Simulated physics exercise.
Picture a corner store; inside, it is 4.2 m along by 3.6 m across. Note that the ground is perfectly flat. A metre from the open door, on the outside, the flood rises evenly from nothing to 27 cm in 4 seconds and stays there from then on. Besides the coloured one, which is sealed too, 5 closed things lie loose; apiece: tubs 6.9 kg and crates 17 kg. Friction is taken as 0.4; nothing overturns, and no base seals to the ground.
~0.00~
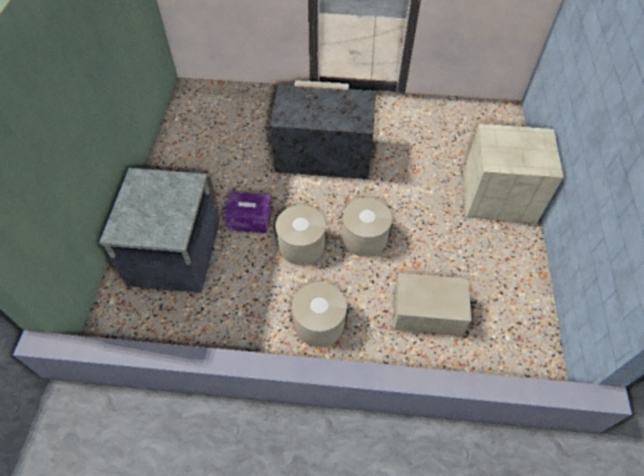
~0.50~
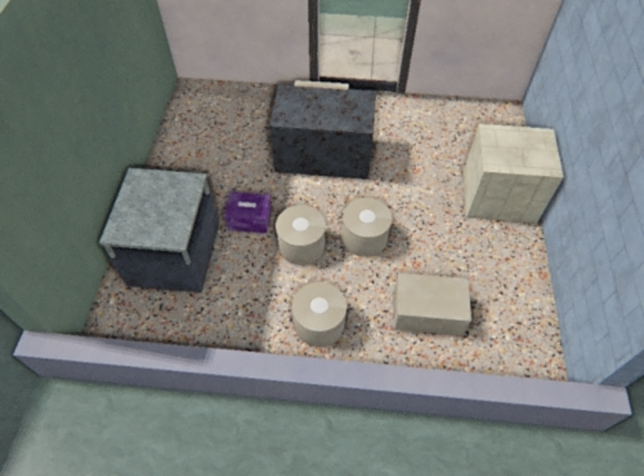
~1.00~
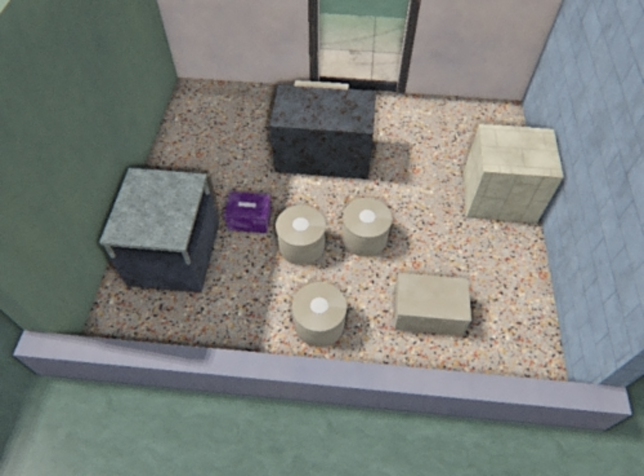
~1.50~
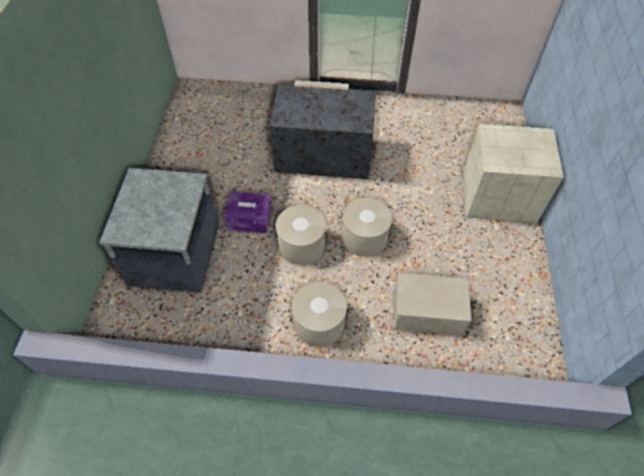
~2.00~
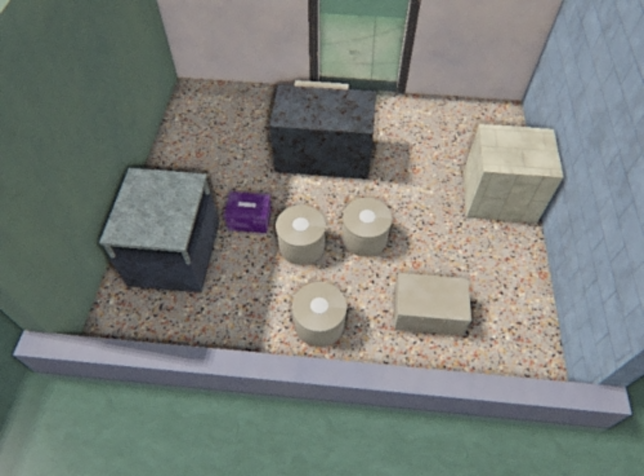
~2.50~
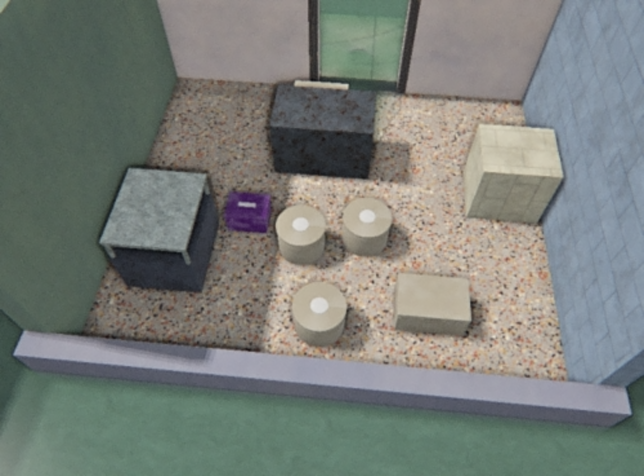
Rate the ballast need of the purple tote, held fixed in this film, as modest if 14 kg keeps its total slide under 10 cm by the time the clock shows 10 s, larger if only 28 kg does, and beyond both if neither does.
Ballast need: Larger.
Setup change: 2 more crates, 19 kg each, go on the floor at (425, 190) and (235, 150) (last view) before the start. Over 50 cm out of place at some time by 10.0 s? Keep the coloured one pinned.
First one: Beyond the limit; second one: Inside the limit.
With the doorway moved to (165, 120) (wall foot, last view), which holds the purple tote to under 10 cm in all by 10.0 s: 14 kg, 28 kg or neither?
If so, then only the second option works.
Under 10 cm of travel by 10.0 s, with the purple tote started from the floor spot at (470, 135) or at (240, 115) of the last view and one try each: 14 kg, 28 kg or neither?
Well, first only the heavy mass succeeds, and next neither mass is sufficient.
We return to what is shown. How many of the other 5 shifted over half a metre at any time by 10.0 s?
I count 3.
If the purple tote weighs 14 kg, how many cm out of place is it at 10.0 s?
It would be some 40 cm from its spot.
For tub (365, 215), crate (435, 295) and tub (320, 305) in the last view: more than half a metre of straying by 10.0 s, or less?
Below, beyond, beyond.
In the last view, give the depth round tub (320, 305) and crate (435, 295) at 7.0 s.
Around 2 cm and 6 cm.
After 3.5 s the purple tote would be 0 cm from its start with 14 kg and 0 cm from its start with 28 kg; 0 cm of water round it then.
After 4.5 s the purple tote would be 0 cm from its start with 14 kg and 0 cm from its start with 28 kg; 0 cm of water round it then.
After 7.0 s the purple tote would be 0 cm from its start with 14 kg and 0 cm from its start with 28 kg; 3 cm of water round it then.
After 10.0 s the purple tote would be 36 cm from its start with 14 kg and 3 cm from its start with 28 kg; 9 cm of water round it then.
